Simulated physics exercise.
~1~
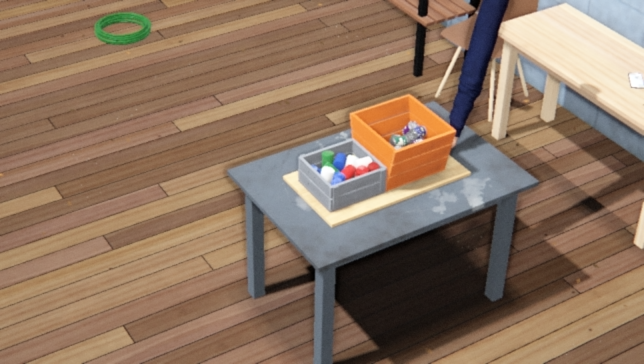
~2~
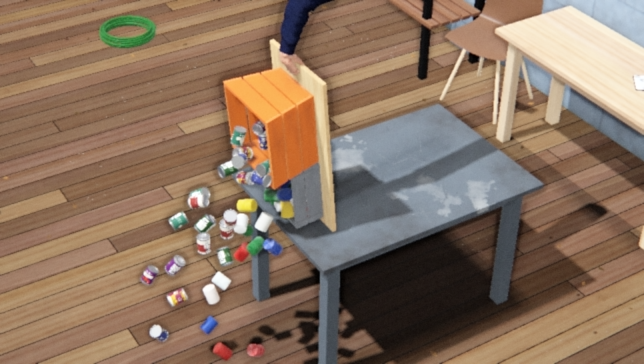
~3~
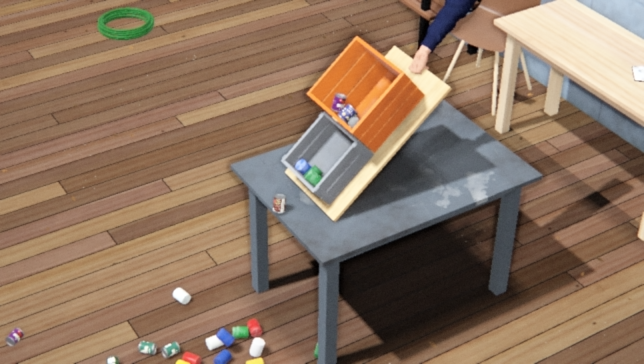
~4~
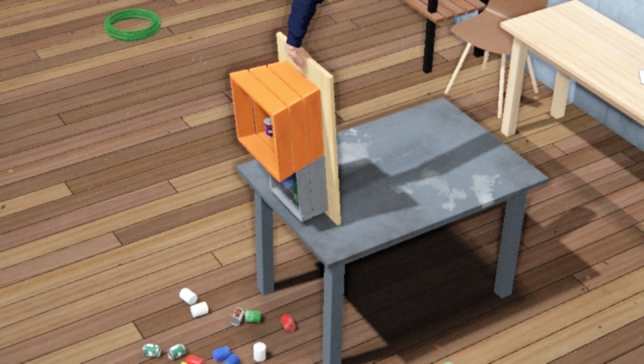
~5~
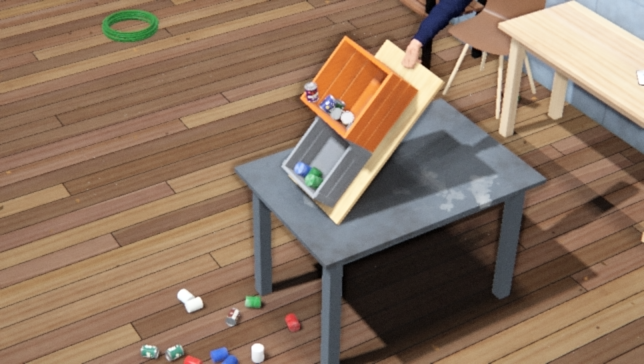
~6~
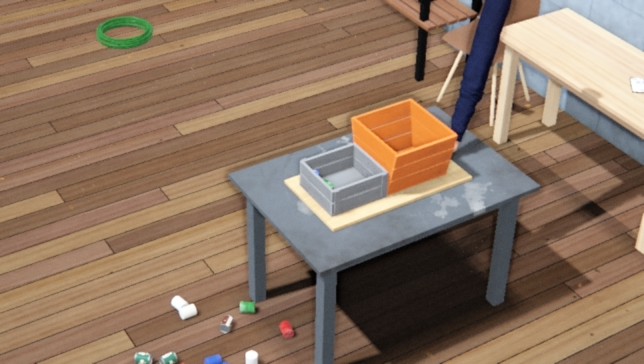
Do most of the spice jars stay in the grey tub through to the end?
No, more than half of the spice jars leave the grey tub, and only a few are left in it when the board is flat again.
